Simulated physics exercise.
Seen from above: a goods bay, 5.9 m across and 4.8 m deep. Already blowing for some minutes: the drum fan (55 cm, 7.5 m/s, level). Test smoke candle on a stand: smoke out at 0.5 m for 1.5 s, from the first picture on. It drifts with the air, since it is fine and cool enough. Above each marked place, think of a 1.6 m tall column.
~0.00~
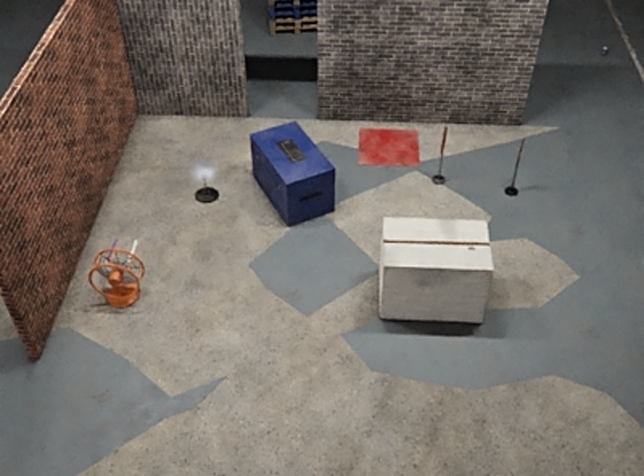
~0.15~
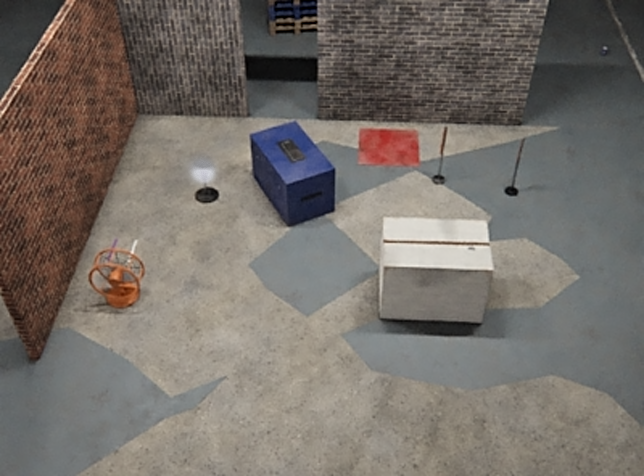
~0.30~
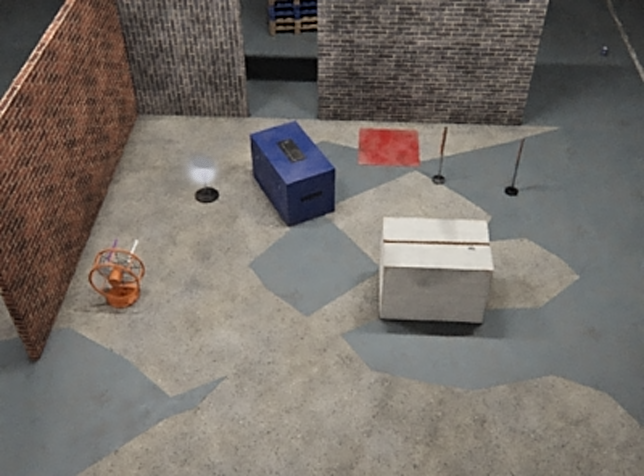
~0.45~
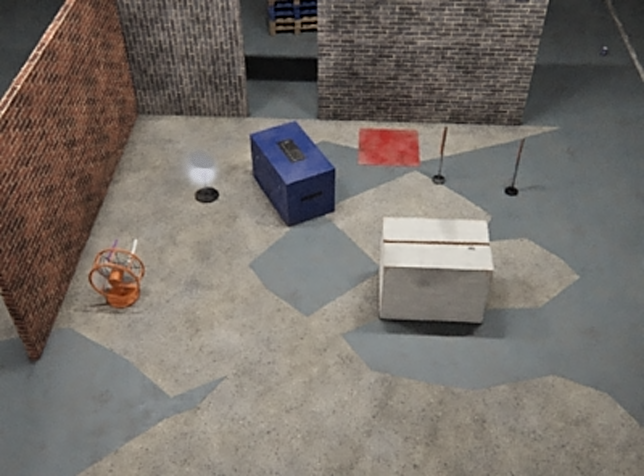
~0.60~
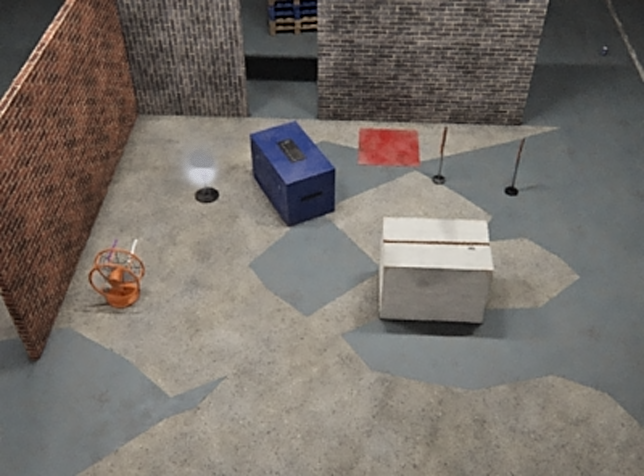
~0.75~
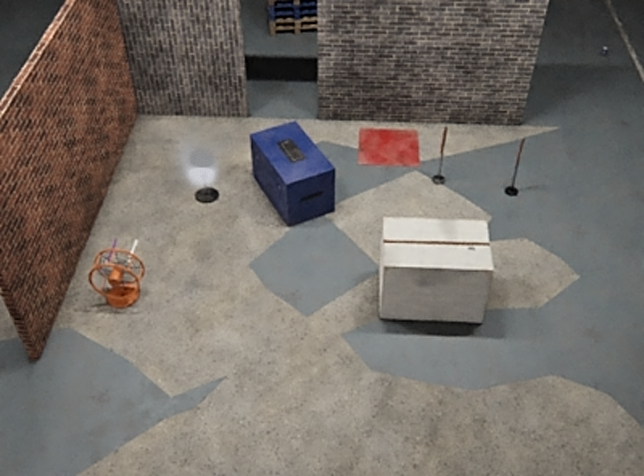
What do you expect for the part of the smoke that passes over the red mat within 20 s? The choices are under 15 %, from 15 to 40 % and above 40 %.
Between 15 and 40 %.
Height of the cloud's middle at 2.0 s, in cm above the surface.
The middle is at about 40 cm above the surface.
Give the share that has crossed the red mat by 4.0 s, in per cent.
The share is about 15 percent.
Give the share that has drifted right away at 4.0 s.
Estimate: Some 15 in a hundred.
By 2.0 s, 0 % has passed over the red mat; 1 % has left the area, and the middle of the rest is near (219, 122).
By 4.0 s, 17 % has passed over the red mat; 17 % has left the area, and the middle of the rest is near (379, 76).
By 8.0 s, 26 % has passed over the red mat; 73 % has left the area, and the middle of the rest is near (516, 57).
By 20.0 s, 27 % has passed over the red mat; 100 % has left the area.
